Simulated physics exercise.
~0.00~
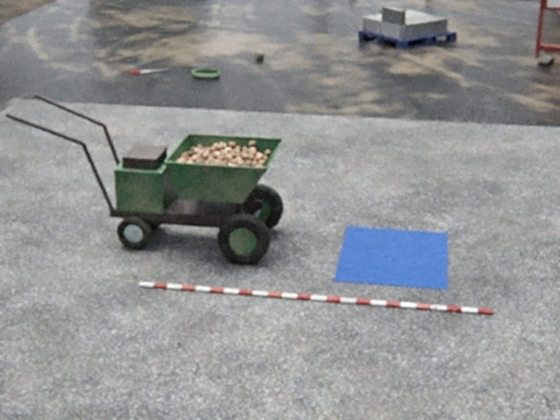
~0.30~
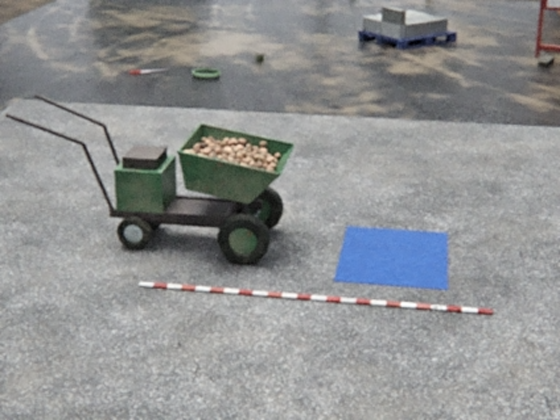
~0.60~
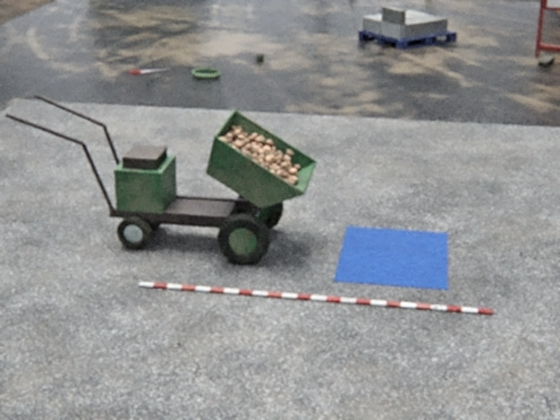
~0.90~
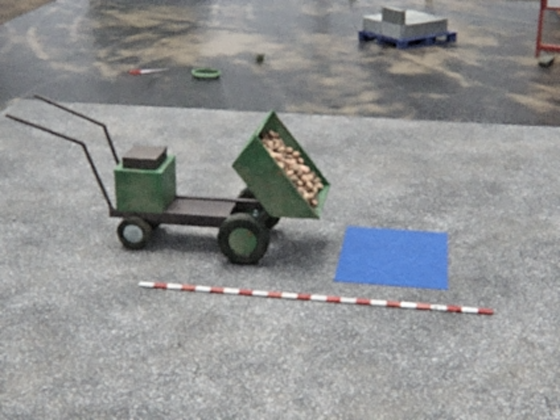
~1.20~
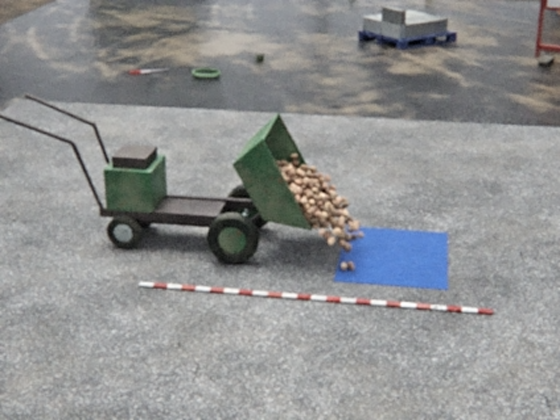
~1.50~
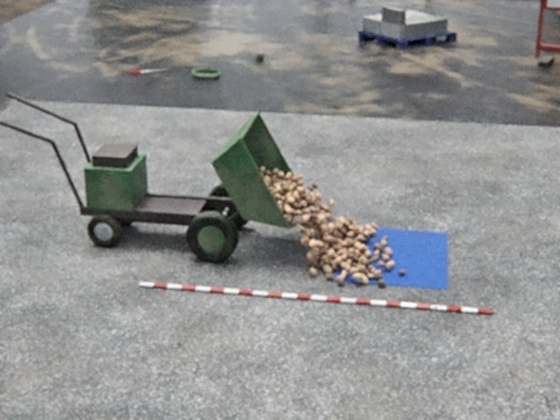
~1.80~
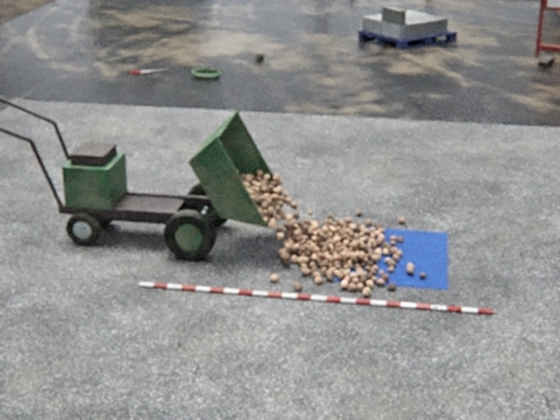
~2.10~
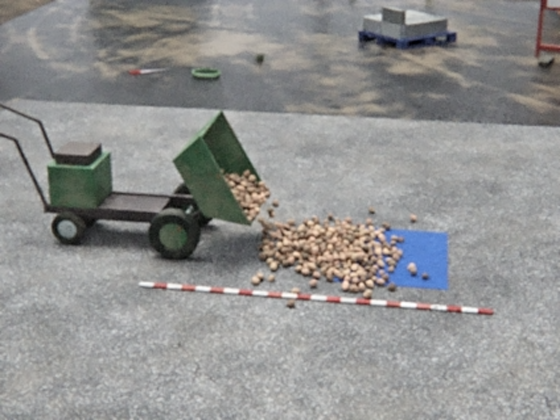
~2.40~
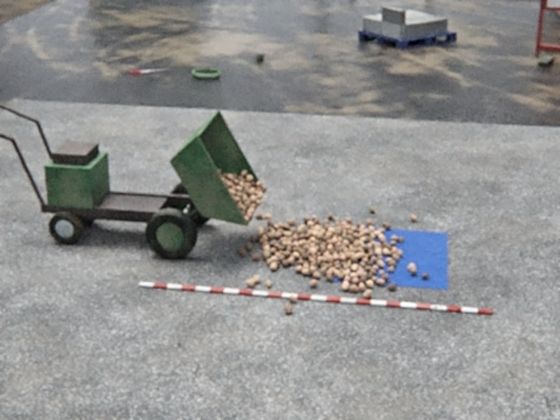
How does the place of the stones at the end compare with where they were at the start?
At the start all the stones sit in the barrow's tray. By the end many have spilled lower down and to the right, lying on the paving and partly on the blue sheet, while a good share remains in the tipped tray.
